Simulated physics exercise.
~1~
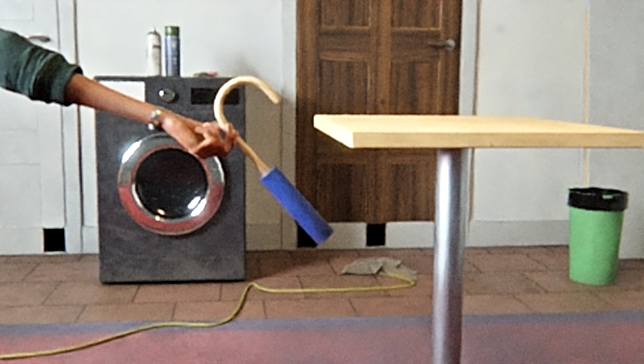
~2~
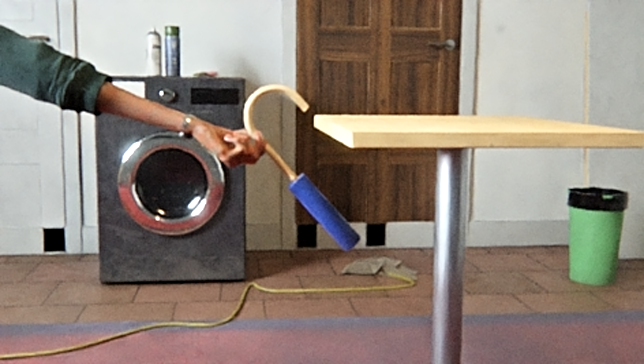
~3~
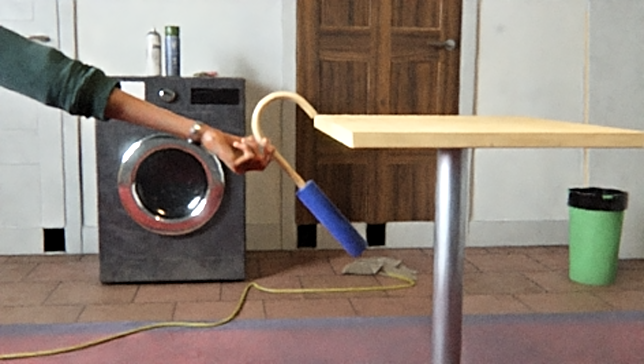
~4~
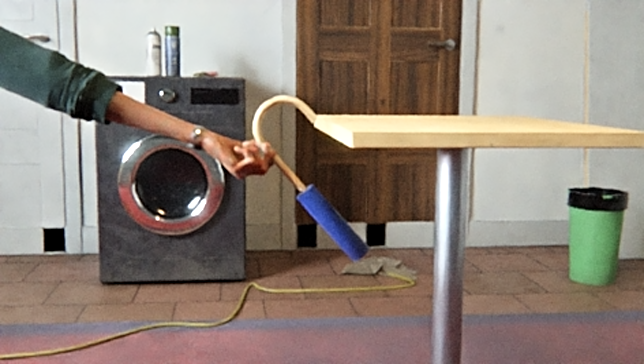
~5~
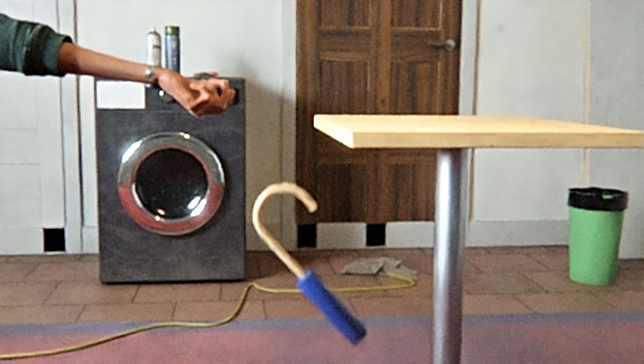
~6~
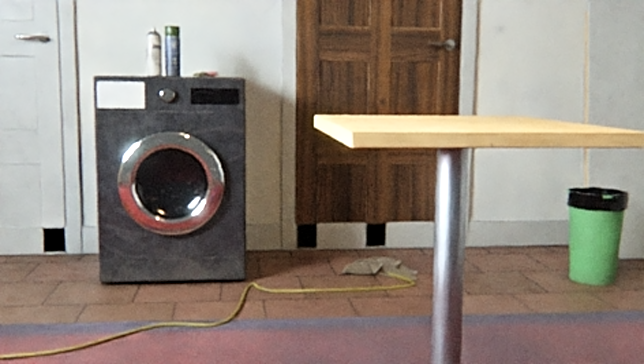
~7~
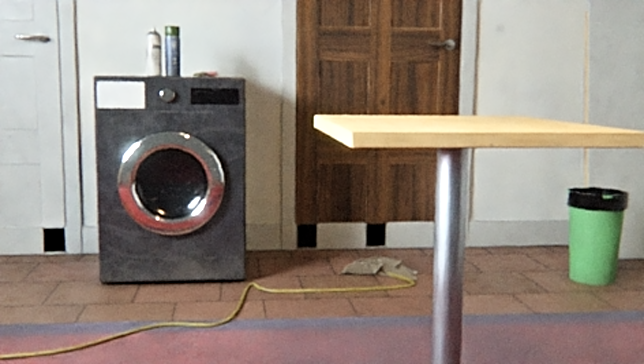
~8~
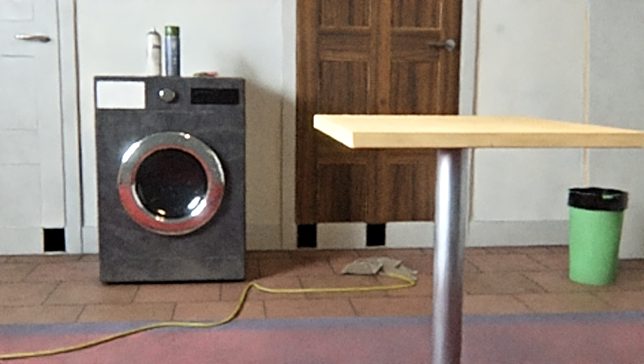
A blue umbrella with a curved handle is moved right by a hand until its hook meets the edge of a wooden table, but when the hand lets go and draws back, the umbrella falls and drops out of view, leaving the table still.
